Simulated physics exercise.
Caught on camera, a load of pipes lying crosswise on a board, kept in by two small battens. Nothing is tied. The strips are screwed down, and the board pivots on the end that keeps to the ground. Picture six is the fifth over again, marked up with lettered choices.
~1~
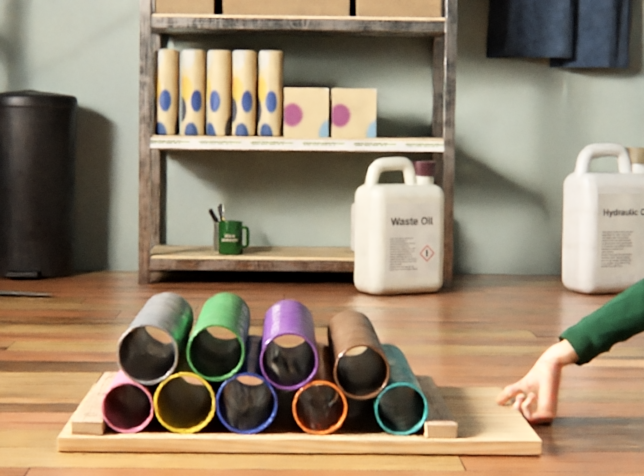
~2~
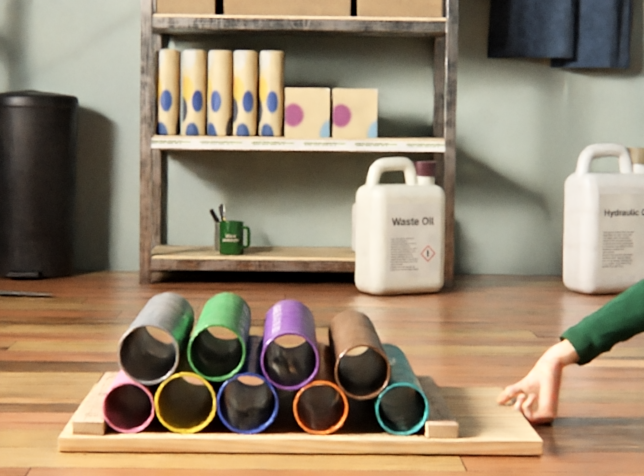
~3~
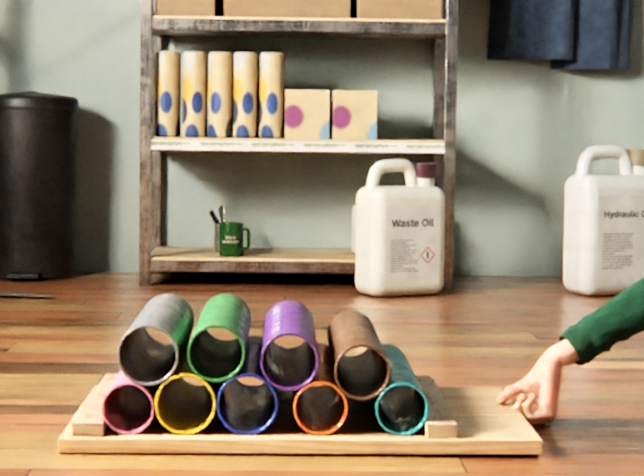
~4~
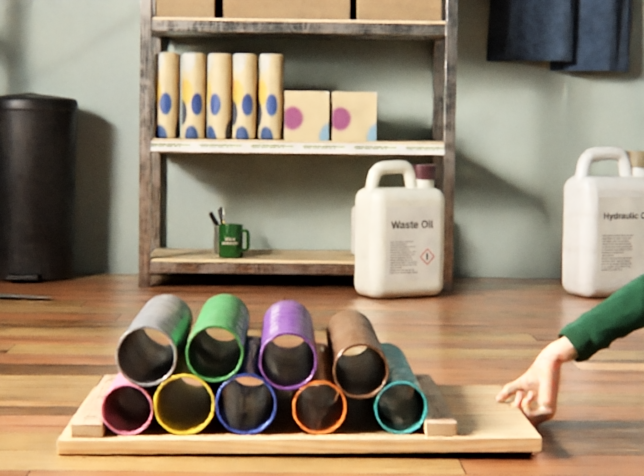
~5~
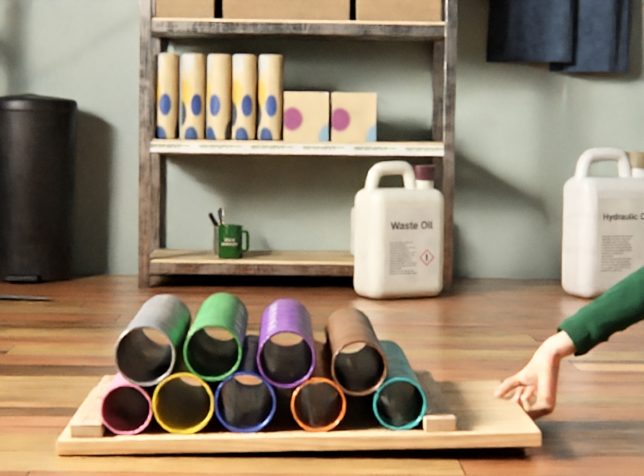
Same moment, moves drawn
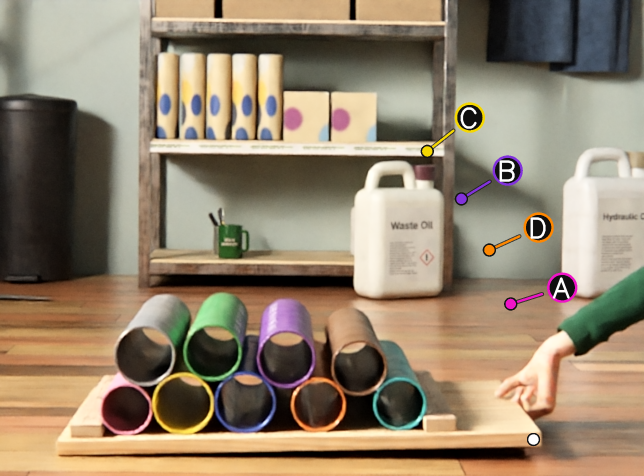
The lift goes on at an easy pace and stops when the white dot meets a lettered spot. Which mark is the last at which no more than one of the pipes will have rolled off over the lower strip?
The highest mark that will do is D.
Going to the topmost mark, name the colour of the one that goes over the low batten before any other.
First is the grey one.
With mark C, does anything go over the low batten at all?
At C: Yes.
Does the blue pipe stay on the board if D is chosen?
Yes.
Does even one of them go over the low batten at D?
At D: Yes.
On the marked copy, A at (511, 304); B at (462, 199); C at (427, 152); D at (489, 250); the white dot at (534, 439).
Following D. Soon after the start, board at 16°.
Later, board at 25°.
In the end, board at 25°, one over the low batten (grey).
As for the rest, A none over the low batten; B four over the low batten (grey, brown, purple, green); C nine over the low batten.
